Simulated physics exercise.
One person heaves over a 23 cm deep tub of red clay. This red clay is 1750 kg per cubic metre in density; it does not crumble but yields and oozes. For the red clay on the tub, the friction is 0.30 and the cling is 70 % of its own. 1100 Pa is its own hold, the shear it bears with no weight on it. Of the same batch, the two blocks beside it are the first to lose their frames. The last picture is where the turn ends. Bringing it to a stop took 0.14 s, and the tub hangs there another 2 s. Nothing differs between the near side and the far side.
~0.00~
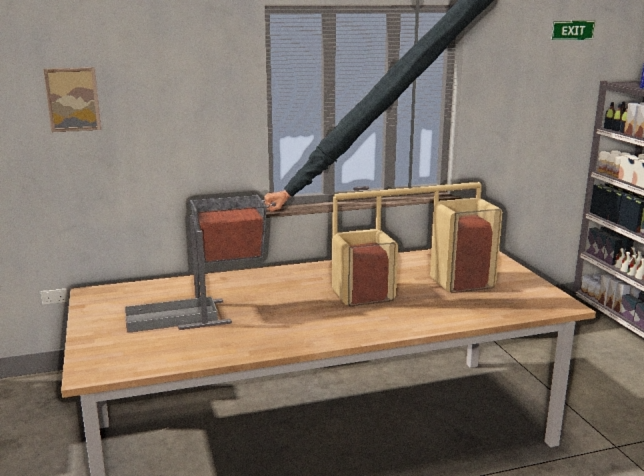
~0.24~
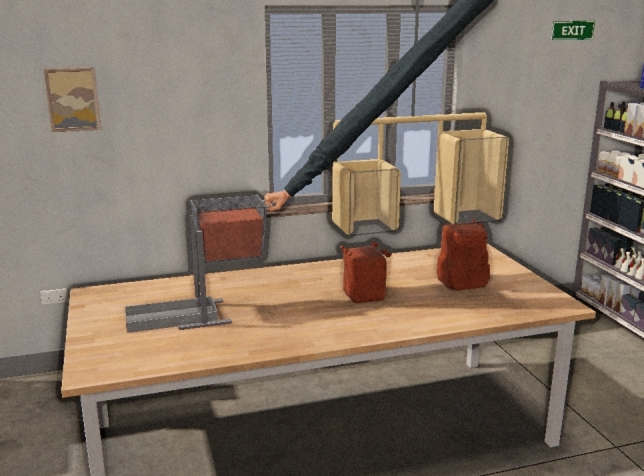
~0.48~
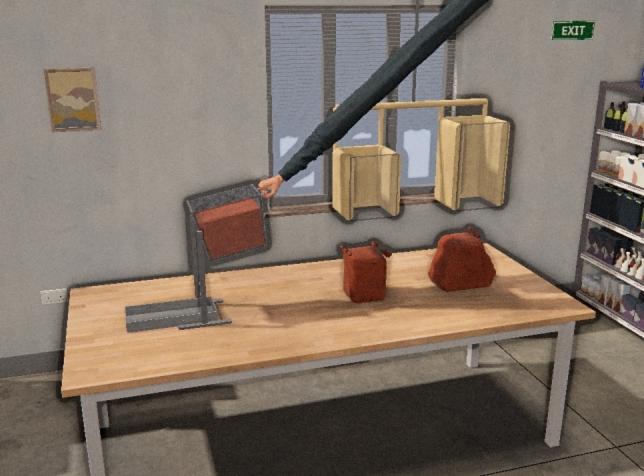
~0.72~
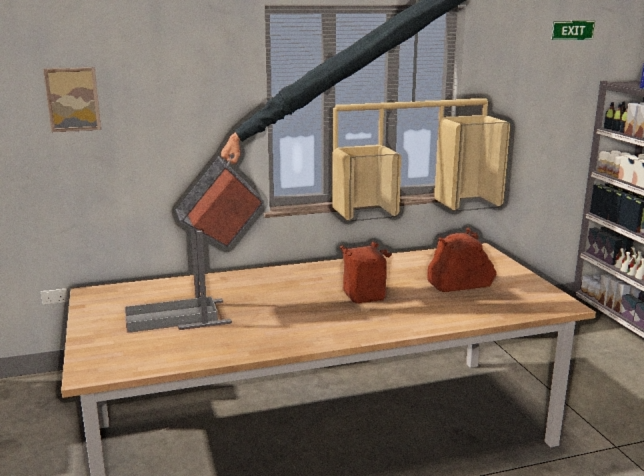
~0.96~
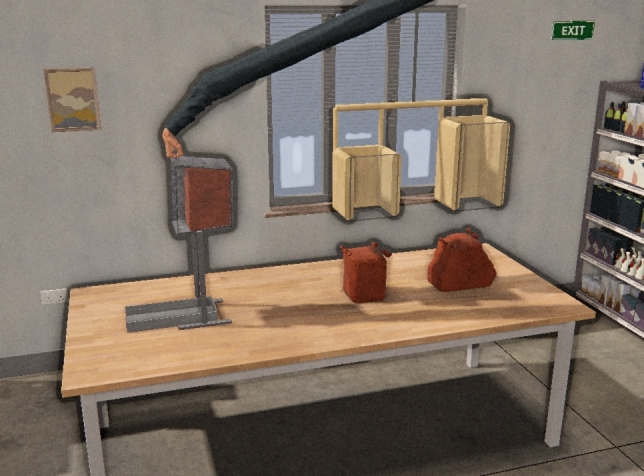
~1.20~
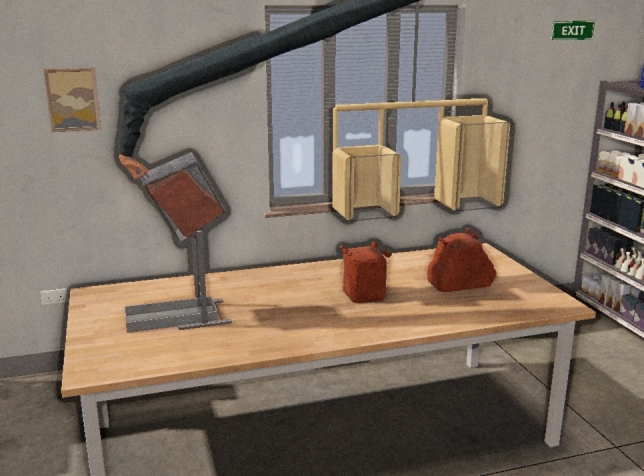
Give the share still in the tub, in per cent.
9 %.
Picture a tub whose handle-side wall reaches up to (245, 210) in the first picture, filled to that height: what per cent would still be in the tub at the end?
About 0 per cent.
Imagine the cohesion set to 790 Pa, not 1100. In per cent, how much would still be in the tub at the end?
In that case close to 6 in a hundred.
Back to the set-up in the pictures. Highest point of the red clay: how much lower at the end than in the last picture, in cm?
16 cm or so.
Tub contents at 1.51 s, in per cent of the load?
Around 10 percent stays in the tub.
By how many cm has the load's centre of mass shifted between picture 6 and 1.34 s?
Something like 11 cm, give or take.
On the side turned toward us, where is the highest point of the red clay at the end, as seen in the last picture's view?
The highest point is near (219, 207) in the last picture.
After 1.34 s, the tub is at 116 degrees and holds 56 %.
After 1.51 s, the tub is at 116 degrees and holds 11 %.
After 1.68 s, the tub is at 116 degrees and holds 9 %.
After 1.85 s, the tub is at 116 degrees and holds 9 %.
After 3.20 s, the tub is at 116 degrees and holds 9 %.
